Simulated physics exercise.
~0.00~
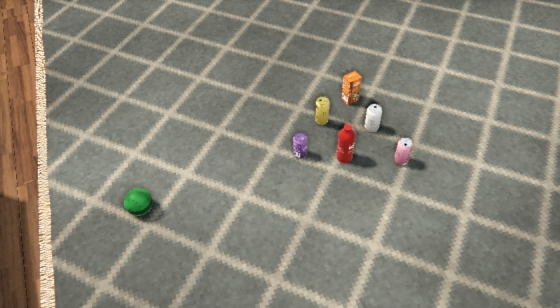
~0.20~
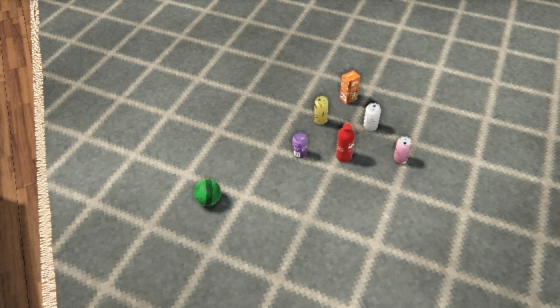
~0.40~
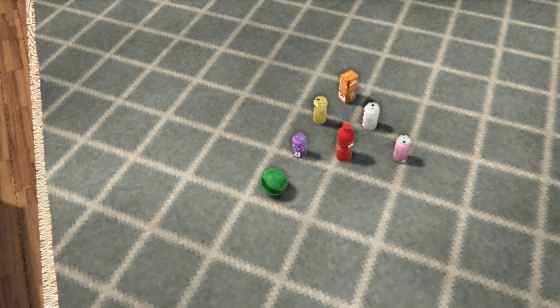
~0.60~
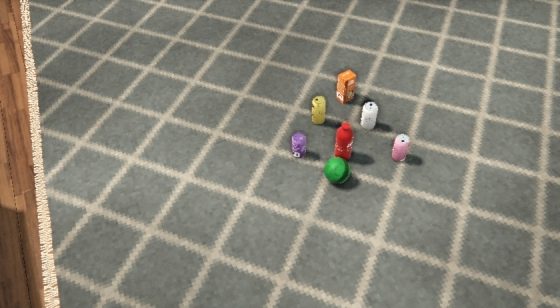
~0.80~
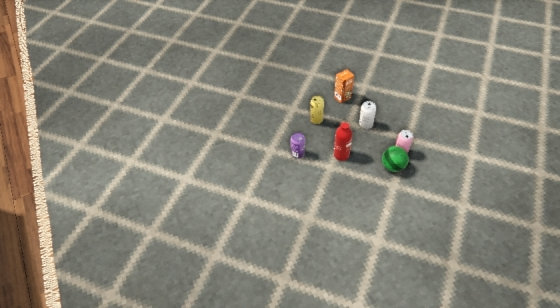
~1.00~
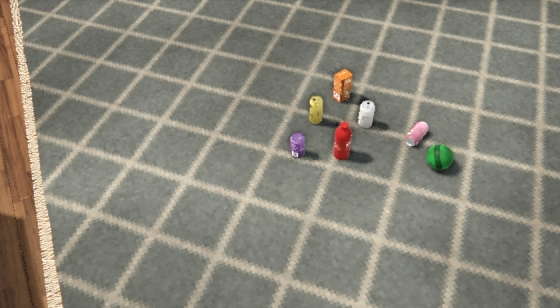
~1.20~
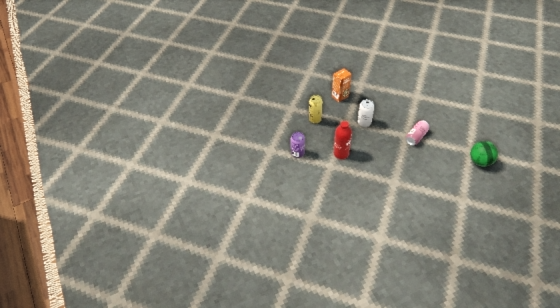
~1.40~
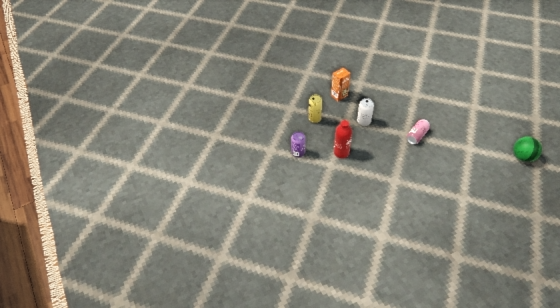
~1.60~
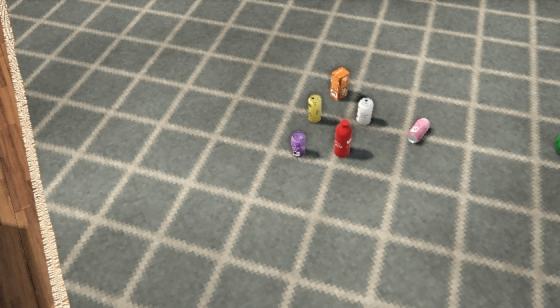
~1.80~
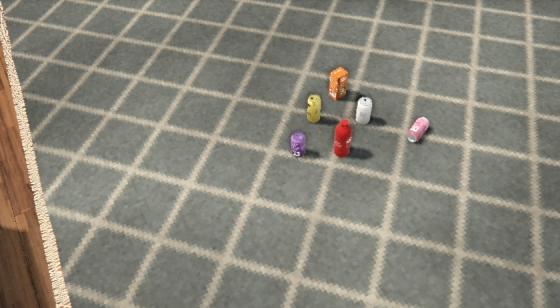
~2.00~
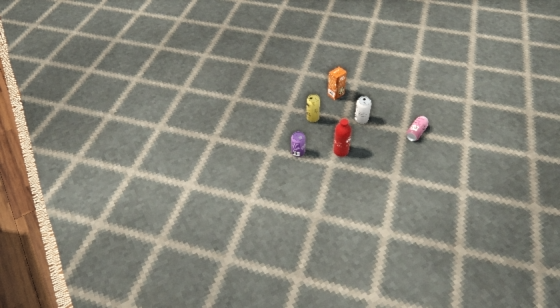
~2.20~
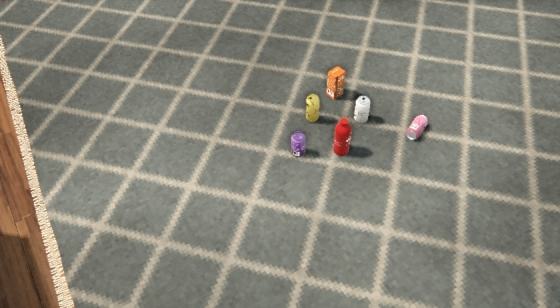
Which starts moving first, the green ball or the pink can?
The green ball moves first, rolling right across the carpet. The pink can only moves once the ball reaches it, and it ends up on its side.
